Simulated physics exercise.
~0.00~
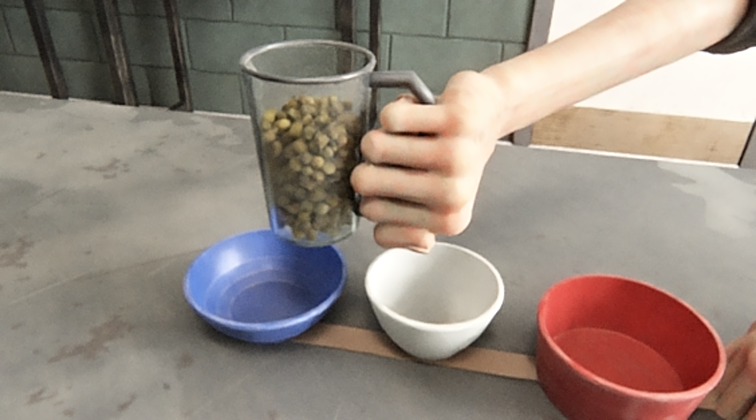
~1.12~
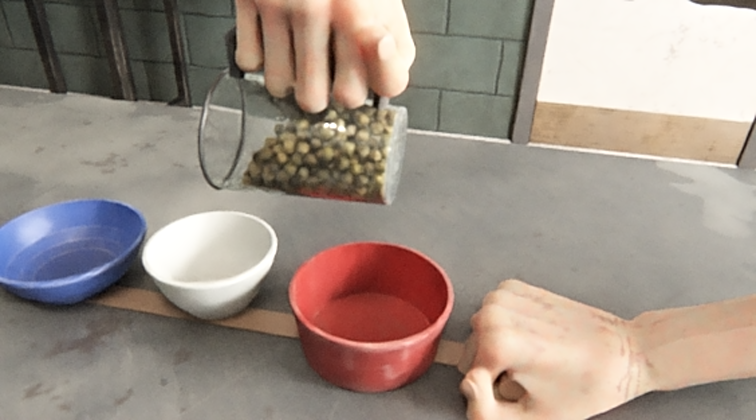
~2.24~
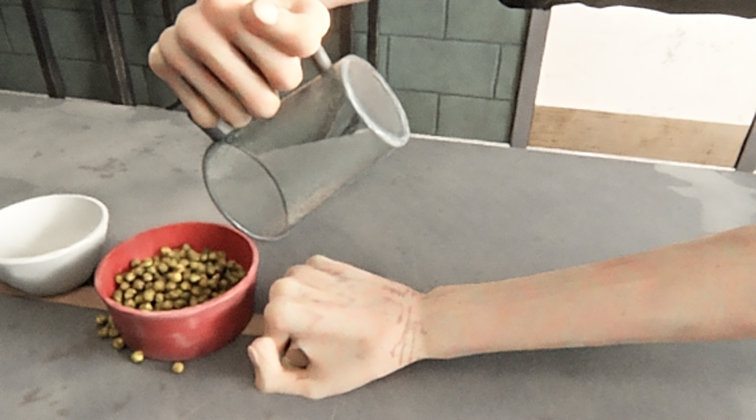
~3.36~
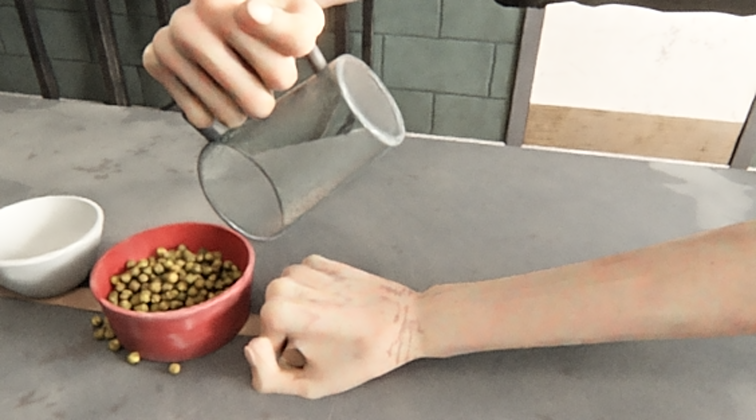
To begin with, a hand holds a clear, handled cup of small greenish-brown pieces upright above a gray table, where a blue bowl, a white bowl and a red dish sit joined by a brown strip. A second hand, at the right end, draws the row to the left as the cup tips onto its side. The row slides farther left, taking the blue bowl out of view, while the cup tilts past level and its contents pour out. Most land in the red dish, heaping up inside it, but some end up on the table beside it. Finally, the row rests, the white bowl is empty, and the emptied cup stays tipped mouth-down above.
